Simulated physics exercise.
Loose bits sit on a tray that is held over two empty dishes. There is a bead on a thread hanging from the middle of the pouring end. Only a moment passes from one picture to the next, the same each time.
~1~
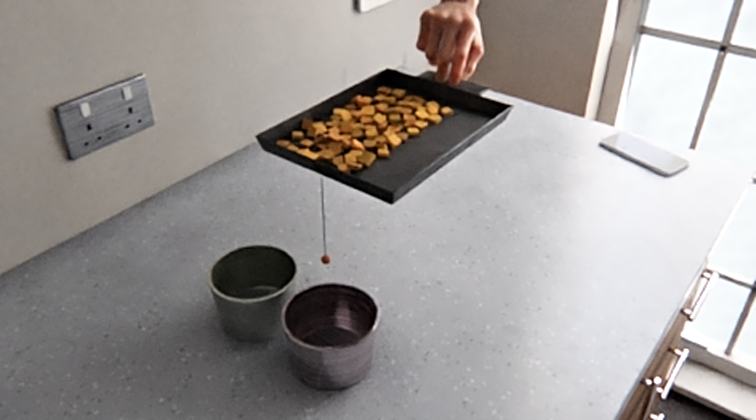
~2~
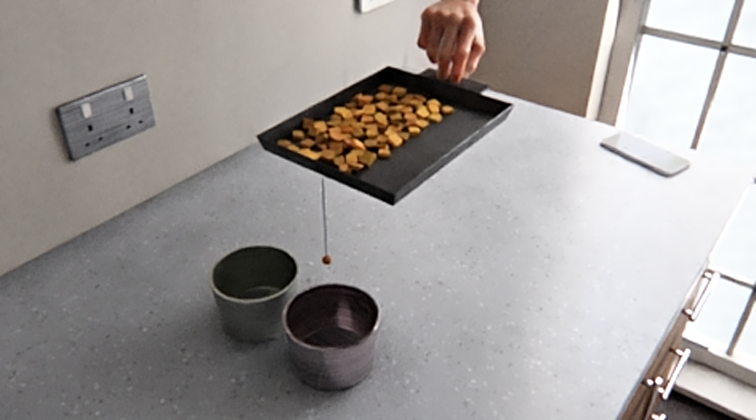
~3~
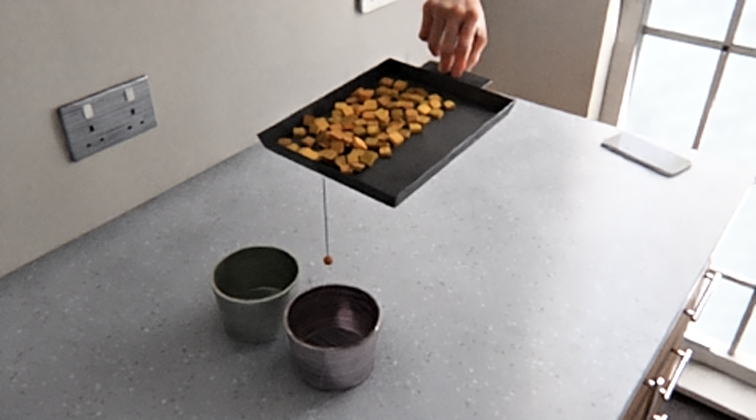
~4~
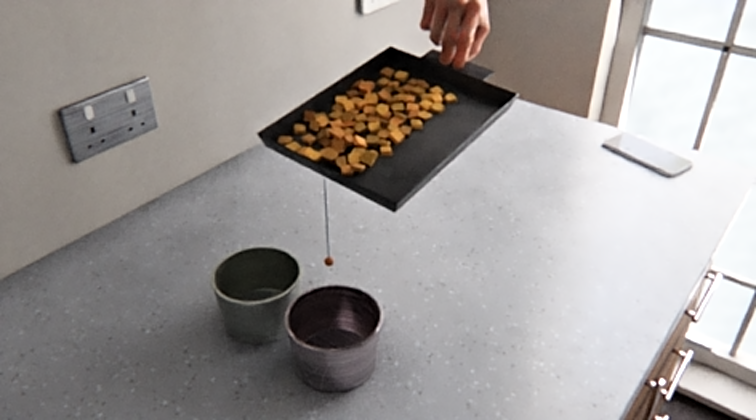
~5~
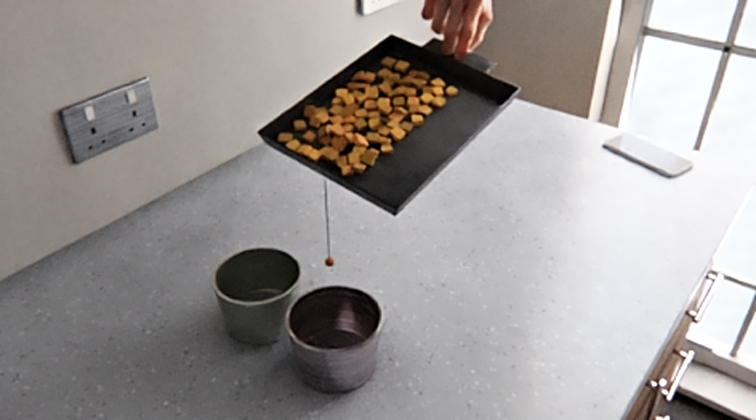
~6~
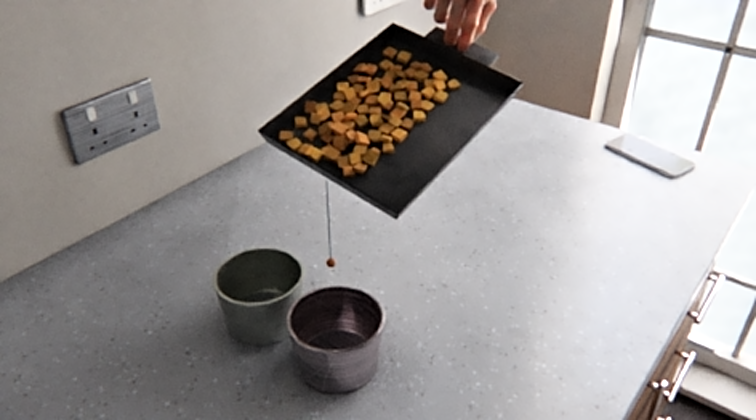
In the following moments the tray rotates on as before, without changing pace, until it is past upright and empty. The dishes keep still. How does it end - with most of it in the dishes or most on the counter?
Watching it, the dishes let slip most of it.
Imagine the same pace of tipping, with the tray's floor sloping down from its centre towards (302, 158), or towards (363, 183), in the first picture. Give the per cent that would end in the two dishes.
First case about 70 percent; second case about 60 percent.
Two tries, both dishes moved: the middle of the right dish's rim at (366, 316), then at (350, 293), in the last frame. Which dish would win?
It comes out as the one to the right in the first try and the one to the right in the second.
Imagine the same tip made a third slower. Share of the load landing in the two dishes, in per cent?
About 20 %.
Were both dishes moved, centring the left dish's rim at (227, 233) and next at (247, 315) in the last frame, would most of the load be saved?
Placing 1: A minority of it. Placing 2: A minority of it.
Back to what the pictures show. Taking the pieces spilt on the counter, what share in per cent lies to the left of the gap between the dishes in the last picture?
It comes to about 0 percent.
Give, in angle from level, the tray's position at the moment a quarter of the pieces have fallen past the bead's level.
Around 90°, give or take.
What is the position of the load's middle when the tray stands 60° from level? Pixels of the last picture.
Its middle sits at about pixel (387, 184).
Soon, tray tipped steeply; nearly all on the tray; a stray few in the air.
A while on, tray tipped right over; about half on the tray; a small part in the right dish; about a quarter outside both; about a quarter in the air.
Towards the end, tray tipped past a quarter turn; a small part in the right dish; most outside both.
Finally, tray tipped past a quarter turn; a small part in the right dish; none in the left dish; most outside both.
